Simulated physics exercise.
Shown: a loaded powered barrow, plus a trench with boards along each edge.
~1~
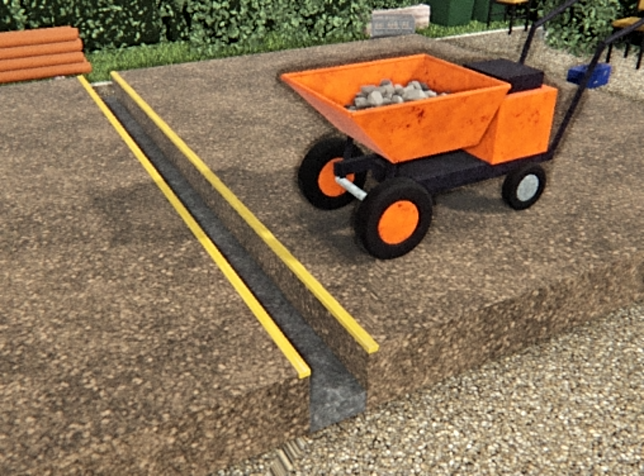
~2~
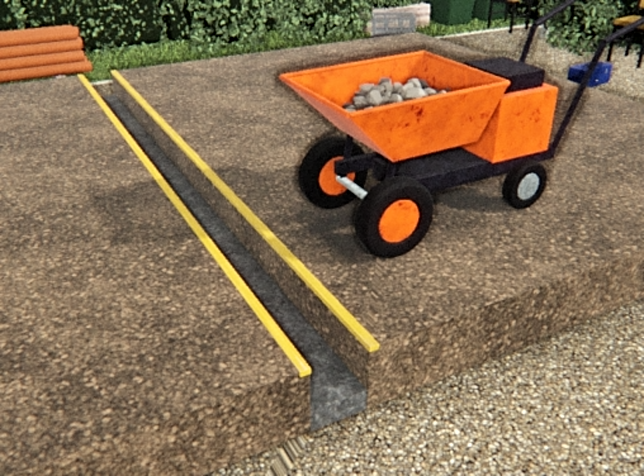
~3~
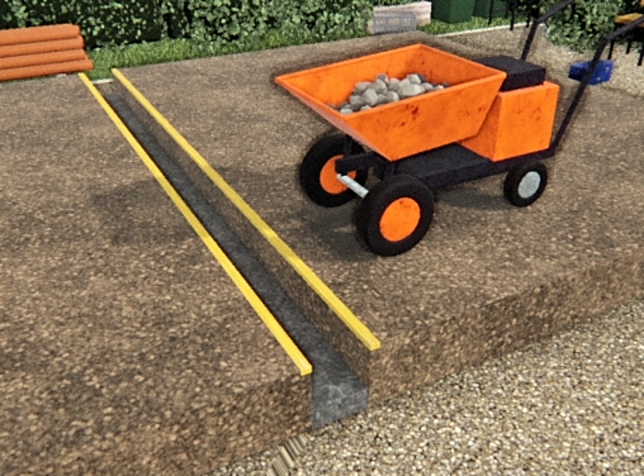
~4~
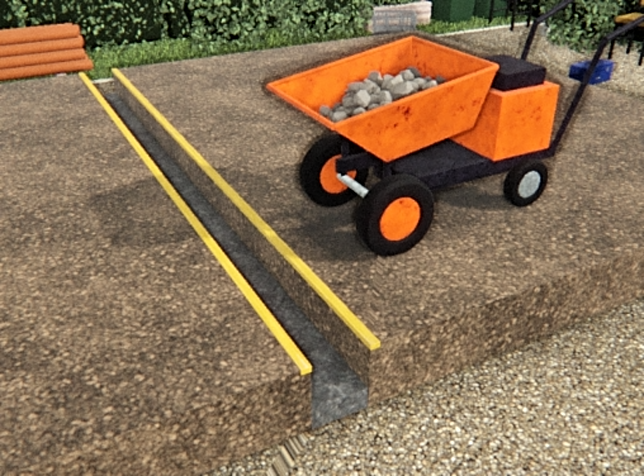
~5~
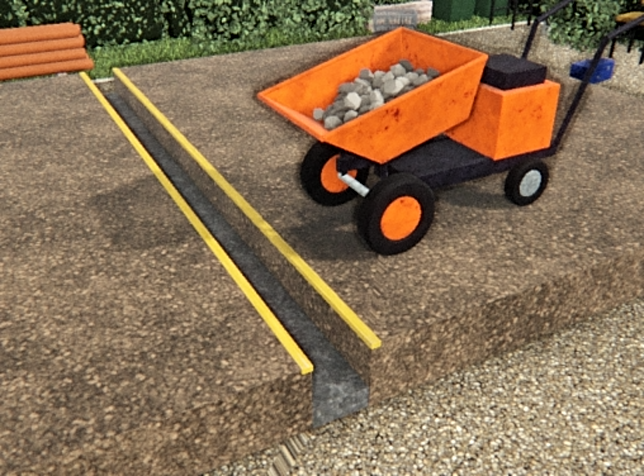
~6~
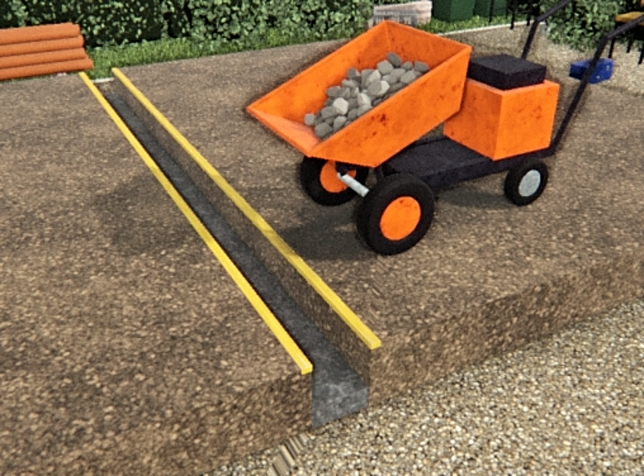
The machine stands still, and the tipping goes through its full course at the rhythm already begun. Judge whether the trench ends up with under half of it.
It ends up with over half.
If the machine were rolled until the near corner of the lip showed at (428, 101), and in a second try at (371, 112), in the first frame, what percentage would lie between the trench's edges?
40 % and 90 %.
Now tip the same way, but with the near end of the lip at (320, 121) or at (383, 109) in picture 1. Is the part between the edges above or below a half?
Respectively: A smaller portion, the bigger portion.
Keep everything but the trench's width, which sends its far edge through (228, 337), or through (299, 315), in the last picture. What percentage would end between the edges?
In order: Near 100, then 0 percent.
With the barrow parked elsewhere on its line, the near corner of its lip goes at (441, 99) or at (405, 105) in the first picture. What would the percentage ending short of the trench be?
30 % then 10 %.
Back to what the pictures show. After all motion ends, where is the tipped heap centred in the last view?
Somewhere around (246, 283) in the final view.
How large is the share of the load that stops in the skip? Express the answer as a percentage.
My estimate is about 10 per cent.
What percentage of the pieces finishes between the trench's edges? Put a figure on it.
Roughly 70 %.
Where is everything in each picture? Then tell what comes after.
The first frame shows lip of the skip at (351, 115), level; top of the load at (406, 101), broken stones; first edge of the trench at (335, 306); far edge at (271, 327), the trench under half as wide as the skip, and about as deep as wide.
The second frame shows lip of the skip at (349, 116), tipped barely; top of the load at (406, 99).
The third frame shows lip of the skip at (343, 119), tipped barely; top of the load at (395, 100).
The fourth frame shows lip of the skip at (334, 127), tipped a little; top of the load at (409, 89).
The fifth frame shows lip of the skip at (323, 138), tipped clearly; top of the load at (400, 85).
The sixth frame shows lip of the skip at (310, 154), tipped clearly; top of the load at (400, 87); first edge of the trench at (337, 302); far edge at (273, 323).
Soon, skip tipped steeply; all in the skip.
A while on, skip tipped right over; about half in the skip; about a quarter in or heaped over the trench; about a quarter beyond it.
Towards the end, skip tipped right over; a small part in the skip; about two thirds in or heaped over the trench; about a quarter beyond it.
Finally, skip tipped right over; a small part in the skip; about two thirds in or heaped over the trench; about a quarter beyond it.
